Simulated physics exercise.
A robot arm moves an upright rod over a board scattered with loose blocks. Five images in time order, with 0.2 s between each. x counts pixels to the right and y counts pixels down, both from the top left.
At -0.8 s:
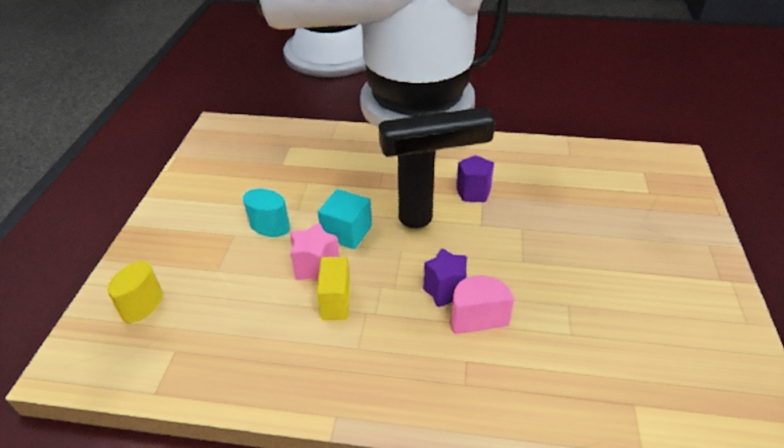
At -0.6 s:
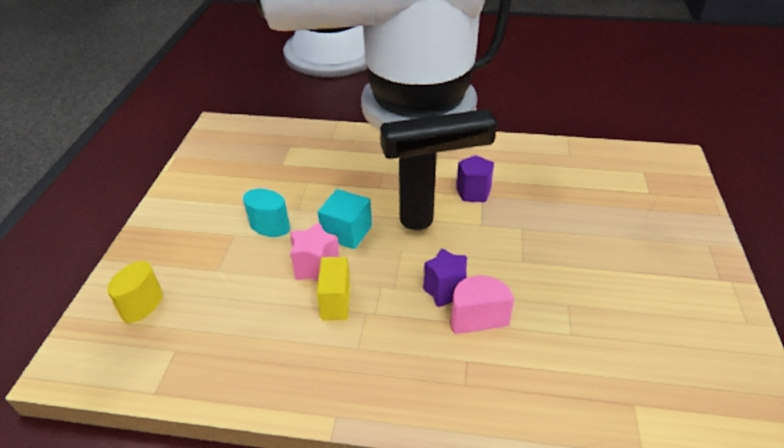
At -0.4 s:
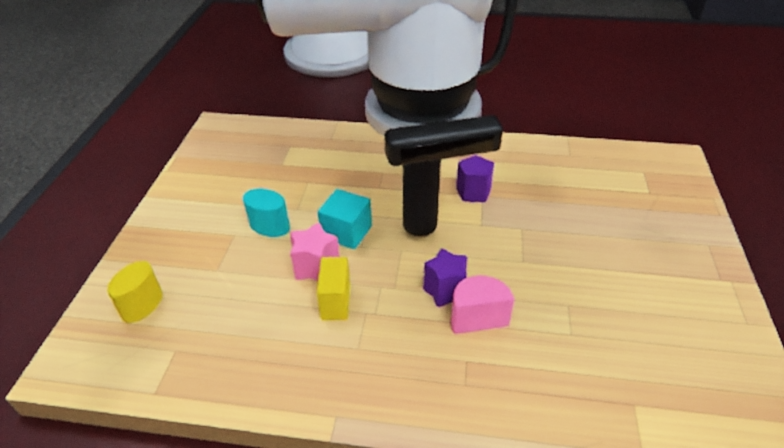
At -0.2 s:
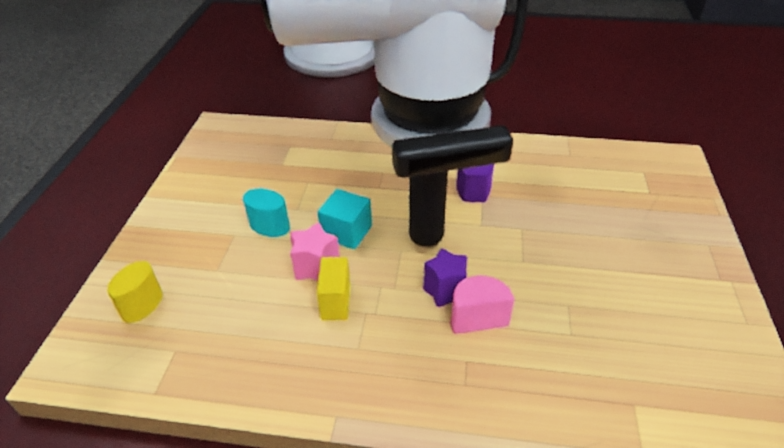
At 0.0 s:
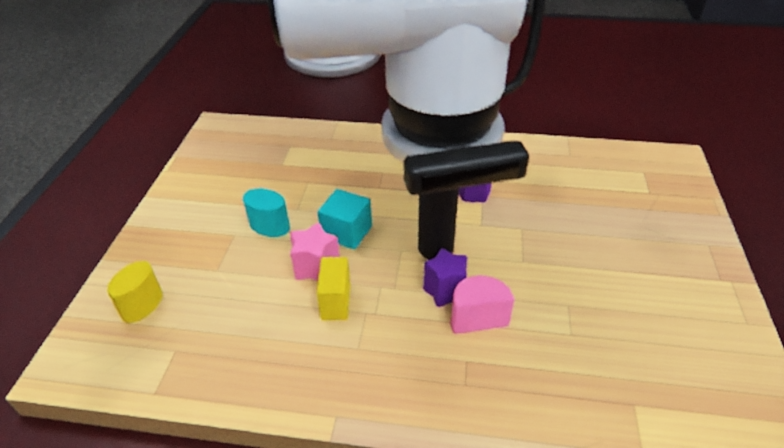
On a wooden board, a robot arm moves an upright black rod slightly toward the purple star.
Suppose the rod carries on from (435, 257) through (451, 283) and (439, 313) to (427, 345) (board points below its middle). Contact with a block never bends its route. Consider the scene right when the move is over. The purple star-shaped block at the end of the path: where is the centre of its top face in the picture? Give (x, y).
About (419, 352).
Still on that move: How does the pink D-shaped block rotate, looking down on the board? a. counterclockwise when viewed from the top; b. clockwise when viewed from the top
a - counterclockwise when viewed from the top.
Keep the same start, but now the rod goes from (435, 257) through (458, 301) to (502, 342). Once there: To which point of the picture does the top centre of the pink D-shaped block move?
So, by the moment the path ends, you'll find the top centre of the pink D-shaped block at (533, 350).
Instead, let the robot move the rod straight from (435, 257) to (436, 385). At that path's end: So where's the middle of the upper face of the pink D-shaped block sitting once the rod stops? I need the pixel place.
Its top middle: (515, 319).
On the path given first. One third of the way, rod (451, 276); purple star-shaped block (445, 283); pink D-shaped block (488, 302), turned 25° anticlockwise.
Two thirds of the way, rod (440, 305); purple star-shaped block (432, 316); pink D-shaped block (488, 302), turned 30° anticlockwise.
At the end, rod (427, 338); yellow rectangle not moved; purple star-shaped block (419, 352); pink D-shaped block (488, 302), turned 30° anticlockwise.
